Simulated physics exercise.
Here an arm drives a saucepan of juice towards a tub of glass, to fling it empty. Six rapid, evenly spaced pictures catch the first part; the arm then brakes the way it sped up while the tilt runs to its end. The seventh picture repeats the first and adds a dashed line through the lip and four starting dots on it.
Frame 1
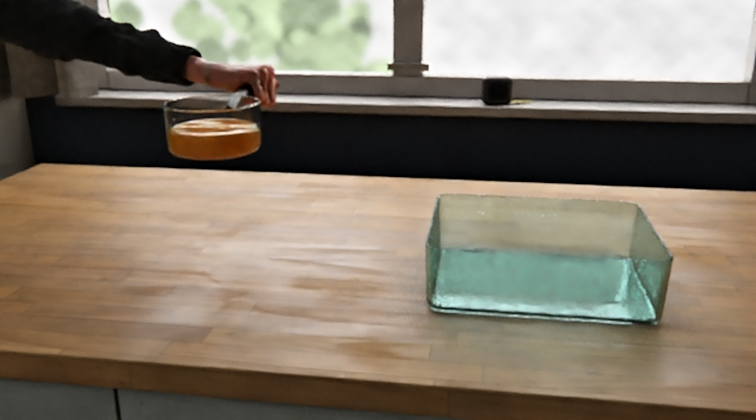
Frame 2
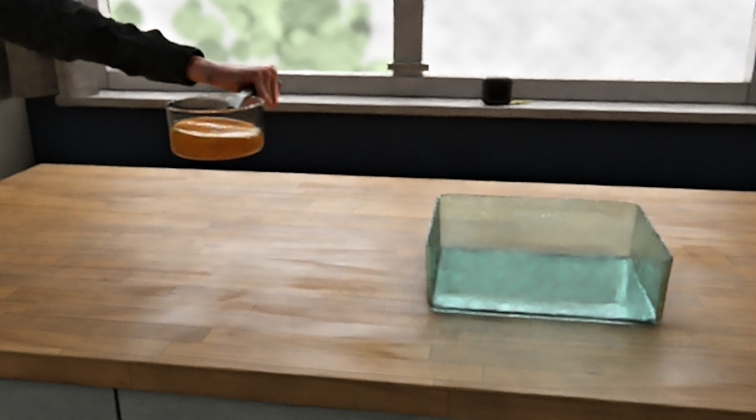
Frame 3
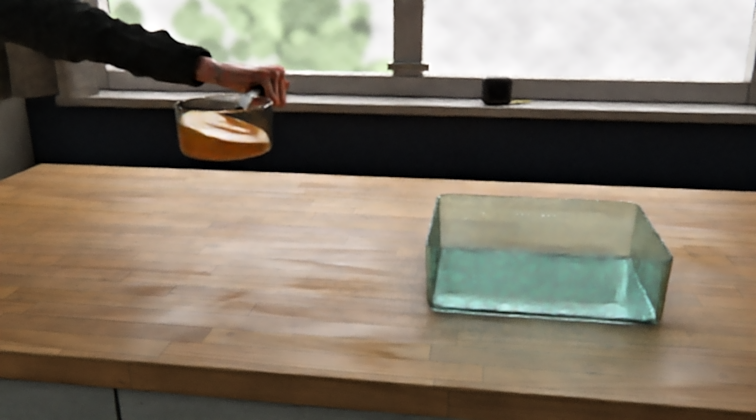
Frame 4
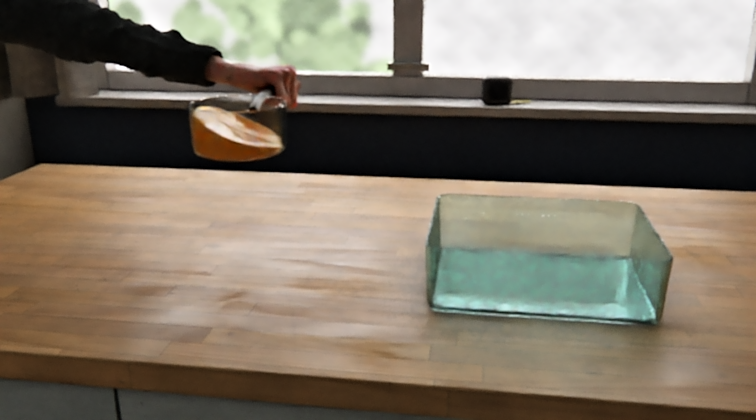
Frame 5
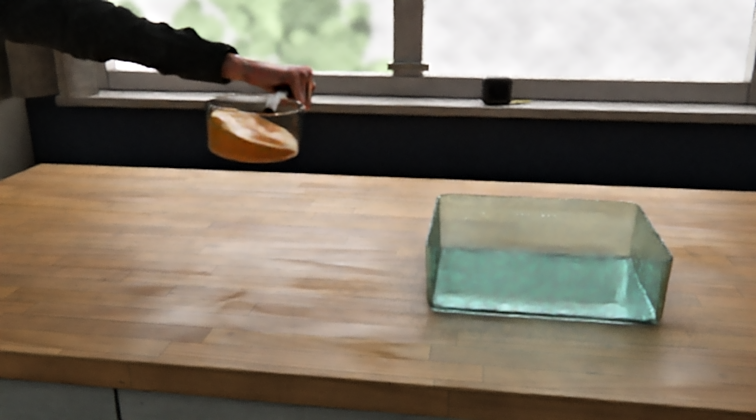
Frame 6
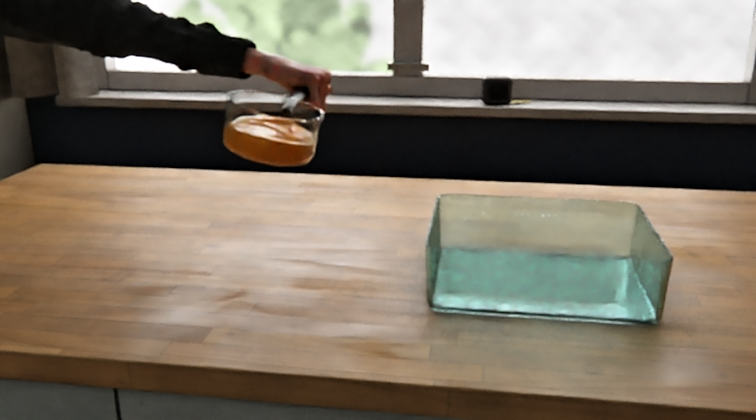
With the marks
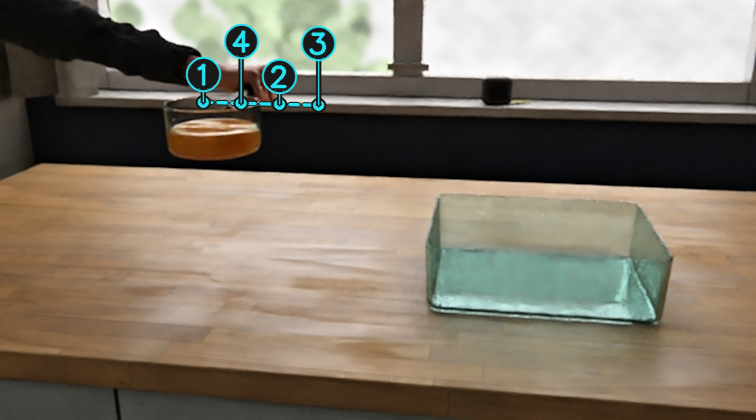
The video shows a hand in a dark sleeve carrying a clear pan of orange liquid rightward above a wooden counter, toward a glass tub of bluish-green liquid. The orange liquid sloshes, and the pan tilts slightly.
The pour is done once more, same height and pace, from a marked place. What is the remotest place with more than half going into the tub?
Spot 3.
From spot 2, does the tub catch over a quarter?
Yes, it does.
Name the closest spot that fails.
That is spot 2.
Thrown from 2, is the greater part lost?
Yes, that goes wrong.
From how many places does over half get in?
One.
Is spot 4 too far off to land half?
Yes, it does.
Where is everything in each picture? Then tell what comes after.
Upright, lip at (256, 103); tub from (427, 307) to (660, 322); nothing has left yet.
Upright, lip at (259, 103); nothing has left yet.
Upright, lip at (268, 104); nothing has left yet.
Upright, lip at (282, 104); nothing has left yet.
Tipped about 5°, lip at (300, 108); nothing has left yet.
Tipped about 14°, lip at (321, 116); nothing has left yet.
On the marked copy, 1 at (203, 102); 2 at (279, 104); 3 at (318, 105); 4 at (241, 103).
If 1 is chosen, about 0 % lands in the tub, 100 % falls short.
If 2 is chosen, about 33 % lands in the tub, 65 % falls short and 3 % goes beside or beyond.
If 3 is chosen, about 66 % lands in the tub, 29 % falls short and 5 % goes beside or beyond.
If 4 is chosen, about 1 % lands in the tub, 99 % falls short.
